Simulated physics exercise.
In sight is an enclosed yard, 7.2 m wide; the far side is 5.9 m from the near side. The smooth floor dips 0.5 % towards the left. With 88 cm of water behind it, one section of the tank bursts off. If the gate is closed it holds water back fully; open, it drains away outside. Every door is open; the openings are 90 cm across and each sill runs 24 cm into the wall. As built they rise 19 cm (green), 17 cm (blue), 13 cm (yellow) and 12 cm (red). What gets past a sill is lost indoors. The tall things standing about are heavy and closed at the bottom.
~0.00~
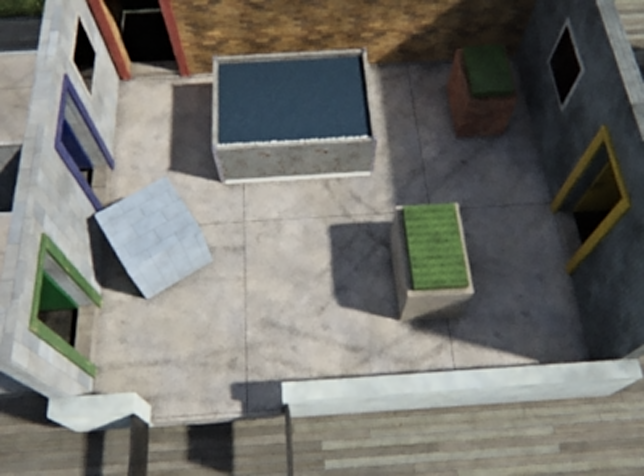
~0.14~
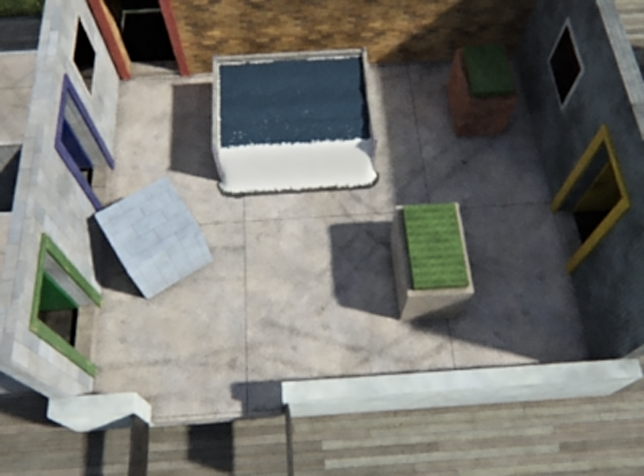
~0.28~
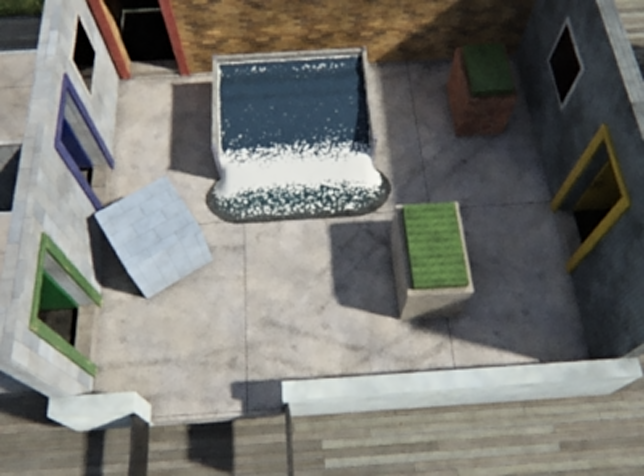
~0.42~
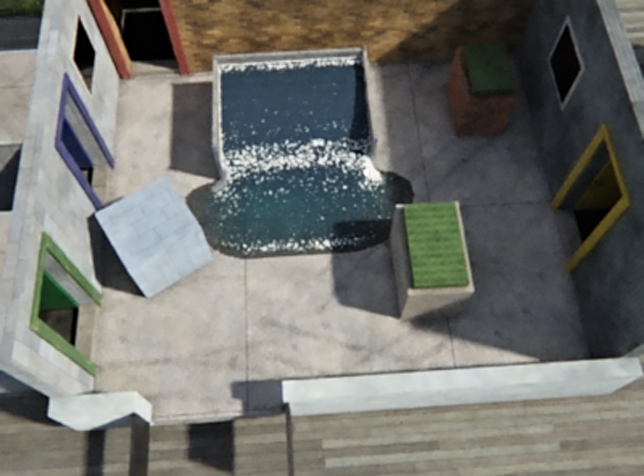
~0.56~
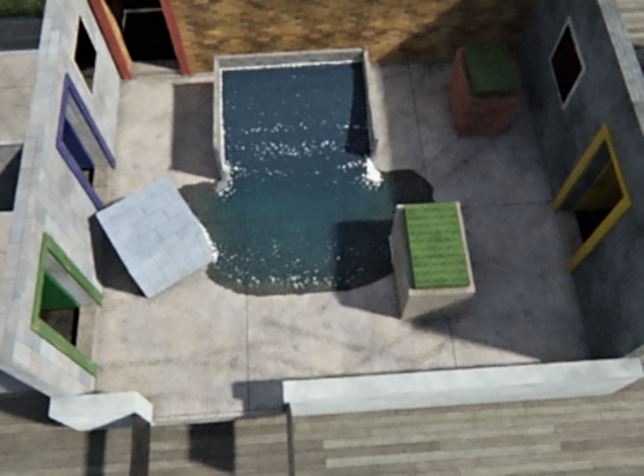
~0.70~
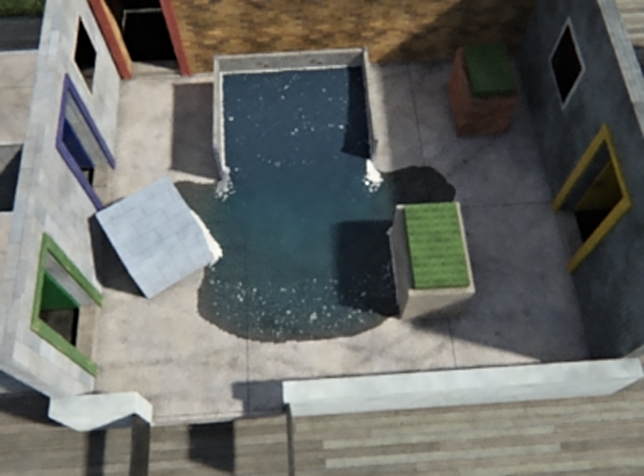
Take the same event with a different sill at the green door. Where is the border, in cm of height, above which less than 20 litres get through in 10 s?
Some 9.5 cm above the ground.
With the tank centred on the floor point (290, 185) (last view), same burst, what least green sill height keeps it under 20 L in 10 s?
Some 11.0 cm.
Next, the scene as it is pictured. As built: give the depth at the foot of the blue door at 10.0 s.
About 3.5 cm.
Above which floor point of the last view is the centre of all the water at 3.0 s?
Near (330, 262).
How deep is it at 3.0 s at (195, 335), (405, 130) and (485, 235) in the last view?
About 4, 0 and 2 cm.
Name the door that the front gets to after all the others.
Last comes the red one.
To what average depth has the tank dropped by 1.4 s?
Roughly 33 cm on average.
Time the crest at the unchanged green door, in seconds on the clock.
Around 5.5 s.
After 1.4 s water covers 40 % of the floor, deepest (49 cm) near (360, 390); it has not reached the green door.
After 3.0 s water covers 65 % of the floor, deepest (27 cm) near (385, 388); 4 cm at the green door, 0 litres in over its 19 cm sill.
After 10.0 s water covers 95 % of the floor, deepest (13 cm) near (150, 98); 8 cm at the green door, 0 litres in over its 19 cm sill.
At the green door as built, the water arrived by 2.9 s and peaked near 13 cm at 5.6 s.
Run again over the same 10 s with other heights there, 43 litres in over 7.5 cm, 4 litres over 12 cm. The limit of 20 litres is kept from about 9.5 cm up.
